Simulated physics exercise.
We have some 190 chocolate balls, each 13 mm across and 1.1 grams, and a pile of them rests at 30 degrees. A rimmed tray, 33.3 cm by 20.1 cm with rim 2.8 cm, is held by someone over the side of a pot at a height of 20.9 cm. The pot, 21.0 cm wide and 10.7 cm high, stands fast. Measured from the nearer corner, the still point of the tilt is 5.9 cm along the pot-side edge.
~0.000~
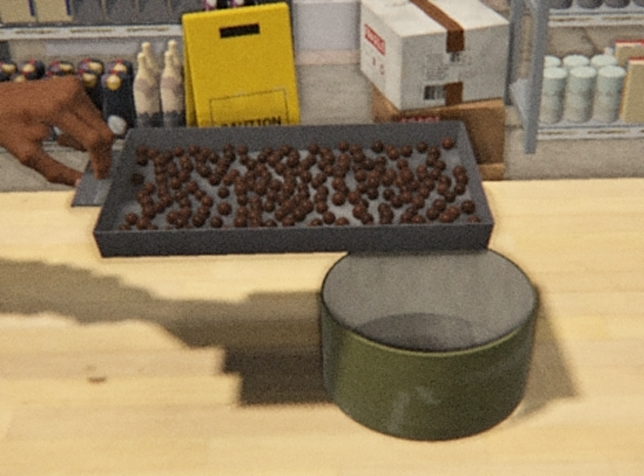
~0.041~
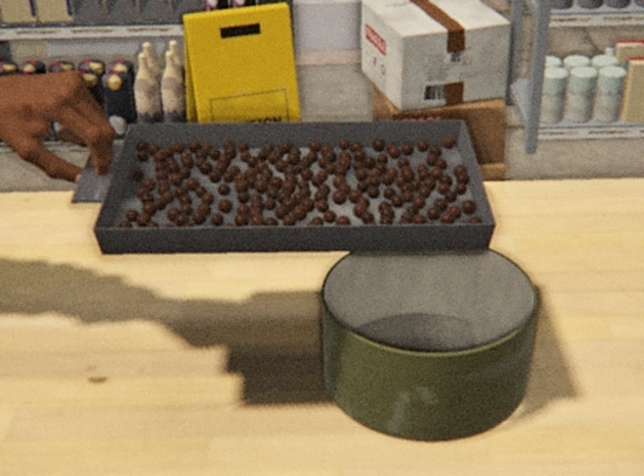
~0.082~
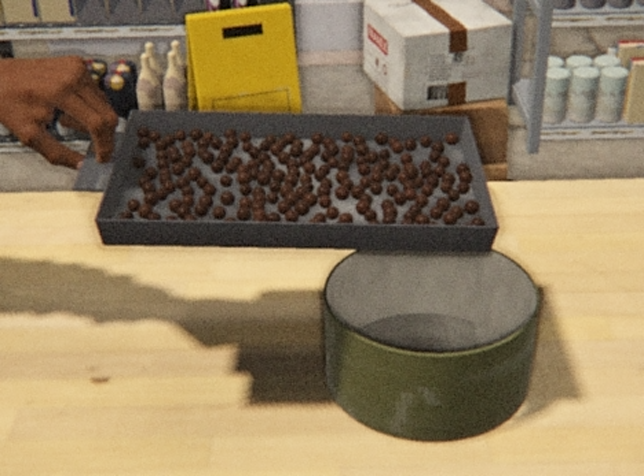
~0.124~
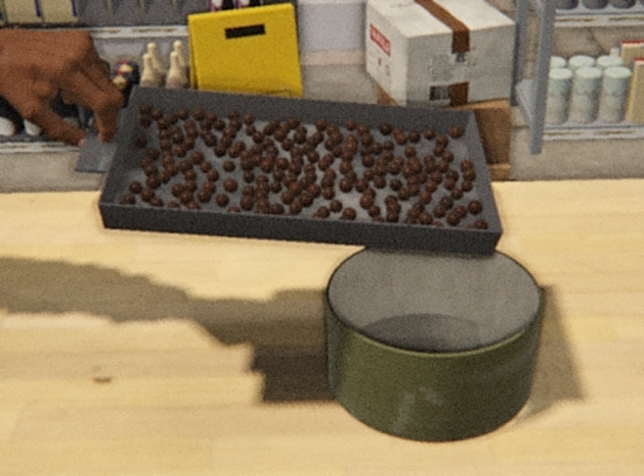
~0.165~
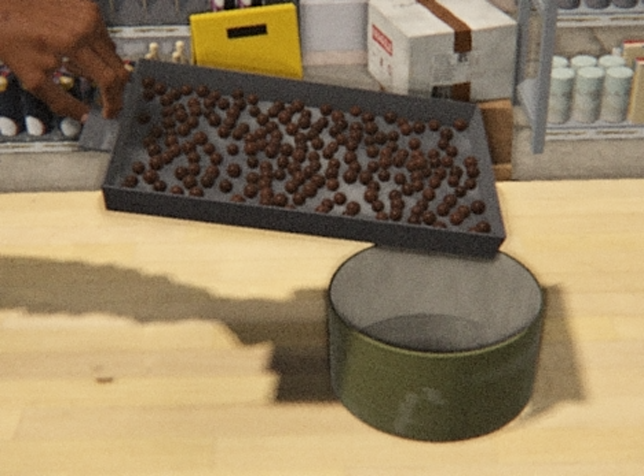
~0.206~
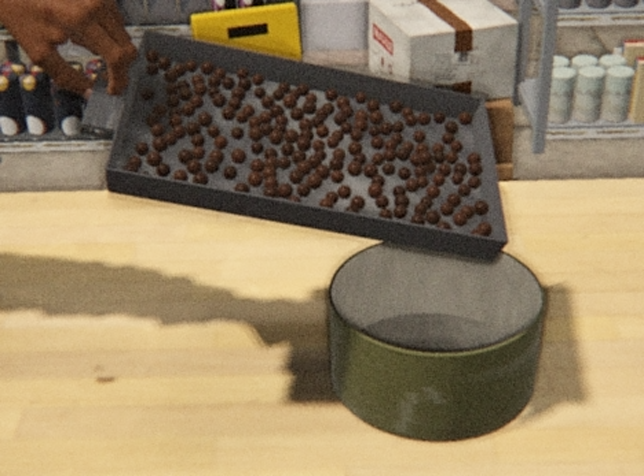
A dark rimmed tray covered with small chocolate balls starts out level above a wooden counter, held by a hand at its left end, beside a green pot. The hand then raises that end steadily, tilting the tray down toward the right, while the balls stay spread across it and the pot stays still.
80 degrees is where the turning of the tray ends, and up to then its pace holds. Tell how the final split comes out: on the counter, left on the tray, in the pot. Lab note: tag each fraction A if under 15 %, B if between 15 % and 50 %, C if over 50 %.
Counter = C, left on the tray = B, pot = A.
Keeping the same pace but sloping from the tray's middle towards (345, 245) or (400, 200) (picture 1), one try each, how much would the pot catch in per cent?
Around 5 % for the first direction, around 5 % for the second.
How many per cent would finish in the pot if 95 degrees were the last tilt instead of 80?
Result: Close to 5 %.
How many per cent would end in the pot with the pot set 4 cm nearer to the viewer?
I'd put it at around 35 per cent.
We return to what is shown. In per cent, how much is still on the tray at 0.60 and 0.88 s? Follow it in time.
First 100, then 50.
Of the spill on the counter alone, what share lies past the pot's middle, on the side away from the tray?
Near 90 in a hundred.
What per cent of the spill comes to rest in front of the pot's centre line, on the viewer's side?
Near 100 in a hundred.
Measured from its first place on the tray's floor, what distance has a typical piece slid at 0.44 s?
Roughly 5 cm.
After 0.44 s, tilt 49 degrees; the tray holds 100 %, the pot 0 %.
After 0.60 s, tilt 70 degrees; the tray holds 100 %, the pot 0 %.
After 0.88 s, tilt 80 degrees; the tray holds 50 %, the pot 0 %.
In the end, at 2.2 s, counter 75 %, tray 20 %, pot 0 %.
